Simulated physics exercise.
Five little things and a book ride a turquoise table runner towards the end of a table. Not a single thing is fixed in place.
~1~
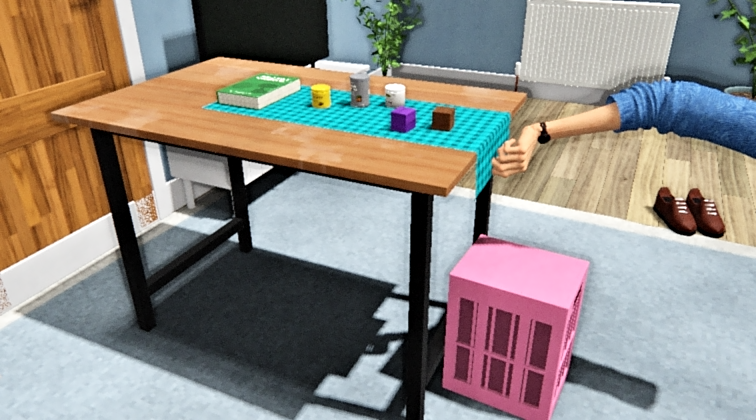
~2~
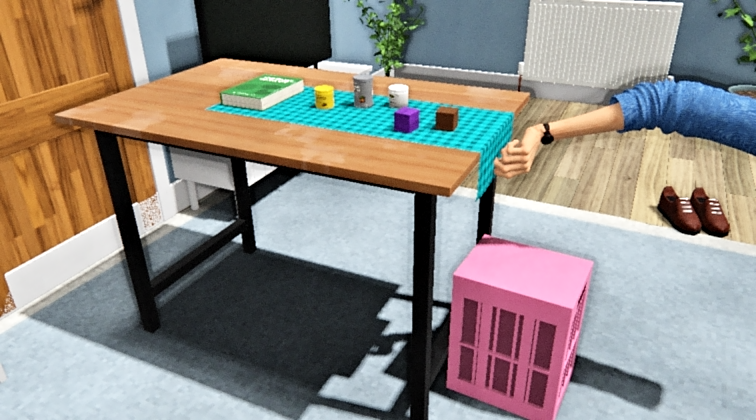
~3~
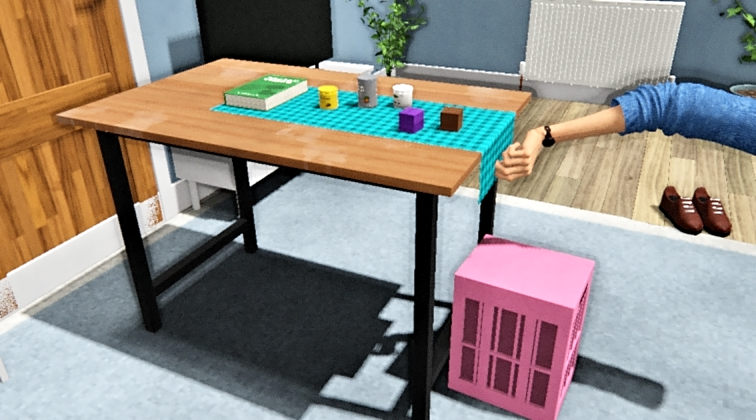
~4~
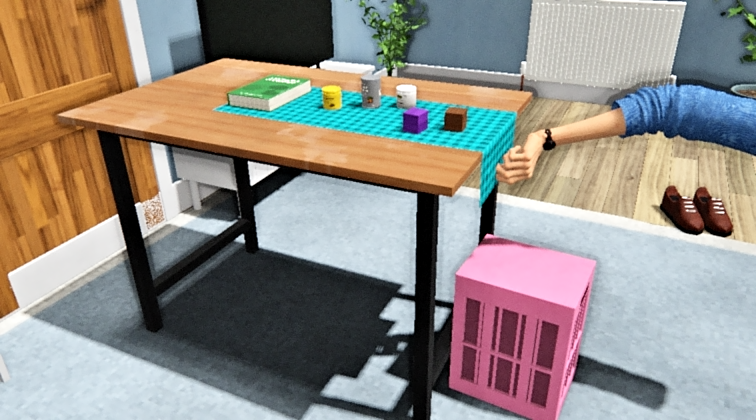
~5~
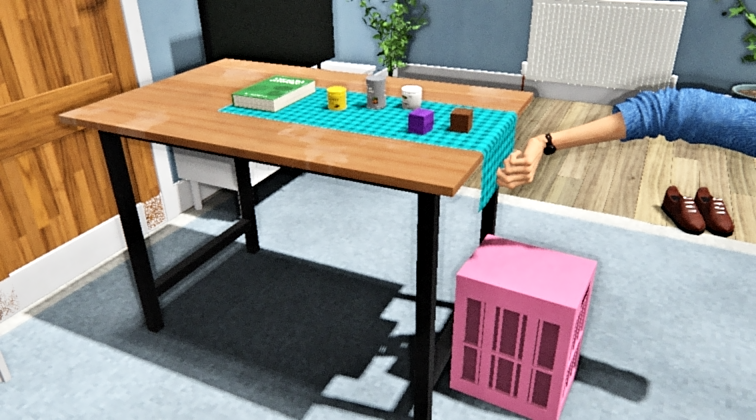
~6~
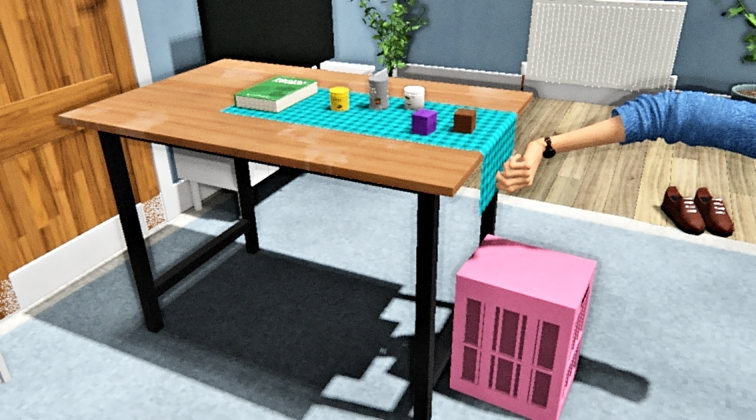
A turquoise runner slid slowly to the right along a wooden table, carrying a green book, three pots and two small cubes, while a hand held its hanging end above a pink crate.
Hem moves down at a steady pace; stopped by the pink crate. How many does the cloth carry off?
Going over the edge will be two of them.
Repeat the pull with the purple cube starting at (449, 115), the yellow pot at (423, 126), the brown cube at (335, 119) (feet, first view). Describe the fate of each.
Looking at each one, the purple cube drops away, the yellow pot drops away and the brown cube remains in position.
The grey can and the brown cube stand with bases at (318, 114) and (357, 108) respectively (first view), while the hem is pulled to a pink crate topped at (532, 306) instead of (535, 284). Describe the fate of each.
Grey can: Safe; brown cube: Safe.
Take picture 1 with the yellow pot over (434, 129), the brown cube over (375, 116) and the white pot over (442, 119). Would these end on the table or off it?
I'd say the yellow pot takes a fall, the brown cube hangs on, and the white pot takes a fall.
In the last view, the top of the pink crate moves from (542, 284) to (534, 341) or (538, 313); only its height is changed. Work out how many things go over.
Count: 4, then 3.
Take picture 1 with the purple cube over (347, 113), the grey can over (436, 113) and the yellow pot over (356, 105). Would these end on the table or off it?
The purple cube ends up on top, the grey can ends up off and the yellow pot ends up on top.
A little later, hem near (494, 239); brown cube gone.
Next, hem on the crate; brown cube and purple cube gone.
When it is over, hem on the crate; brown cube and purple cube gone. It carries off two.
